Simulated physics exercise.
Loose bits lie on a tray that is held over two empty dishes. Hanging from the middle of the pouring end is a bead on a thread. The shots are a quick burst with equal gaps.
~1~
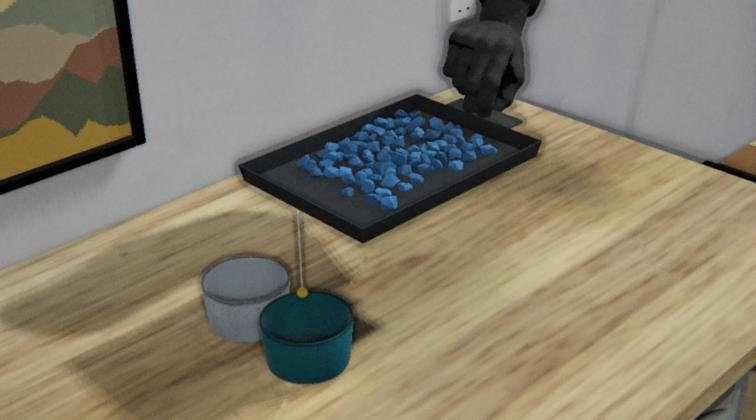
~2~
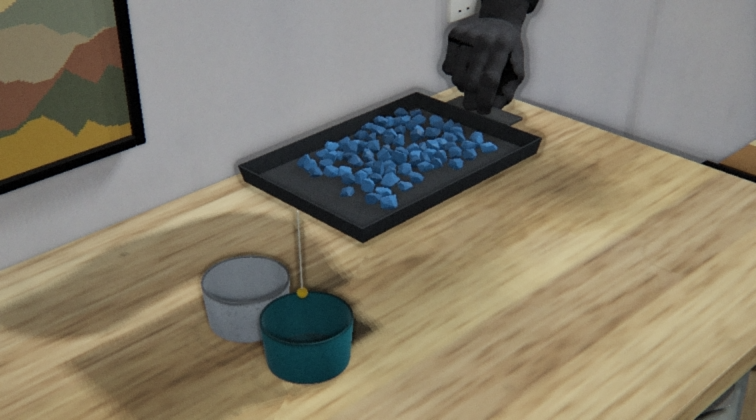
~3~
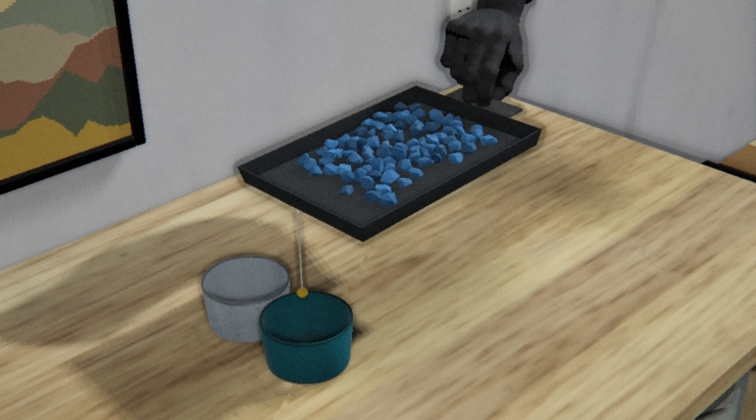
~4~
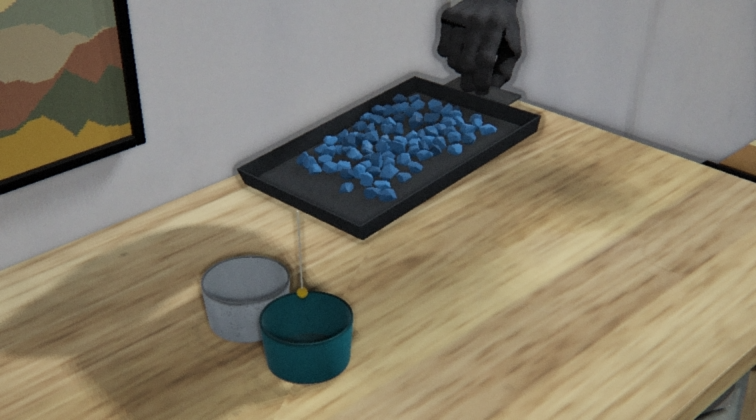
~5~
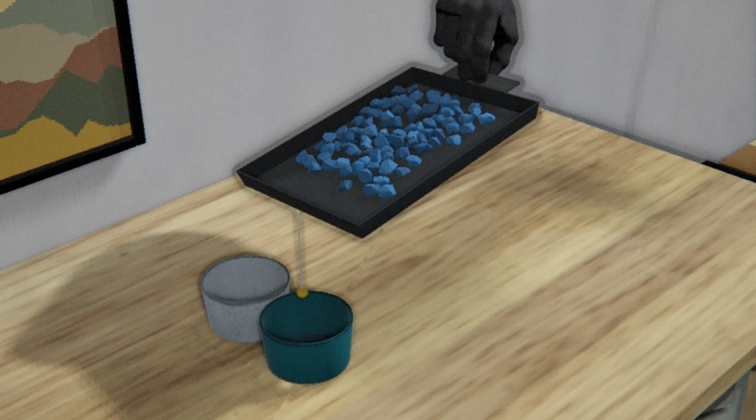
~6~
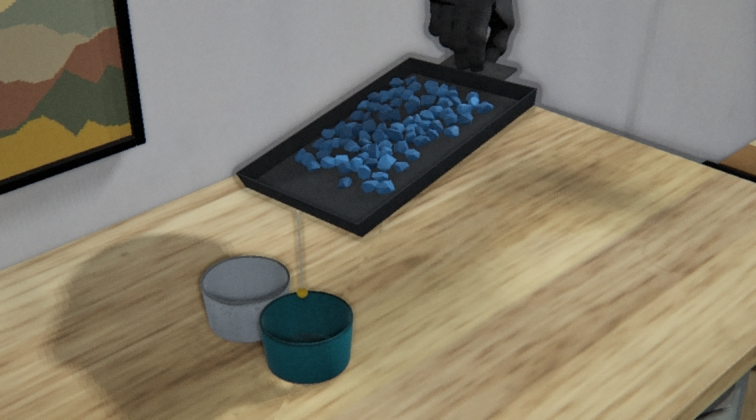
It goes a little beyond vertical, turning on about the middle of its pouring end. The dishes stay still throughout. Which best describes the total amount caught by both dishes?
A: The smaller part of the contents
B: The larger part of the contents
The larger part of the contents.
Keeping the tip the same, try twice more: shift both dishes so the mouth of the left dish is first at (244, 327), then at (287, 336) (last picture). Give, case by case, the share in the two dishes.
Trial 1: 30 percent; trial 2: 10 percent.
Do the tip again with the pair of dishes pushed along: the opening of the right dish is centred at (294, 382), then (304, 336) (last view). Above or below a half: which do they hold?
Well, a minority share the first time and a majority share the next.
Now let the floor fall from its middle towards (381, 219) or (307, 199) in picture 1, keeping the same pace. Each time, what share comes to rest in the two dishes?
In order, some 10 % and some 40 %.
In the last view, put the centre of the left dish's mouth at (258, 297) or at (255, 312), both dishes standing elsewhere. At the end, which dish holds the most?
Well, first the left-hand one, then the left-hand one.
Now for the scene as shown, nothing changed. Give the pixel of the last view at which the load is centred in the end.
Near (241, 323), more or less.
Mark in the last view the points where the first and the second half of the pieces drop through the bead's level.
The opening half passes (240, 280), the closing half (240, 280).
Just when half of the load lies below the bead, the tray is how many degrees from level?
95°.
Soon after the last picture, tray tipped steeply; nearly all on the tray; a stray few in the left dish; a stray few in the air.
A little later, tray tipped right over; about a quarter on the tray; a small part in the right dish; about a third in the left dish; a small part outside both; about a quarter in the air.
Later still, tray tipped past a quarter turn; a small part in the right dish; about two thirds in the left dish; about a third outside both.
At rest, tray tipped past a quarter turn; a small part in the right dish; about two thirds in the left dish; about a third outside both.
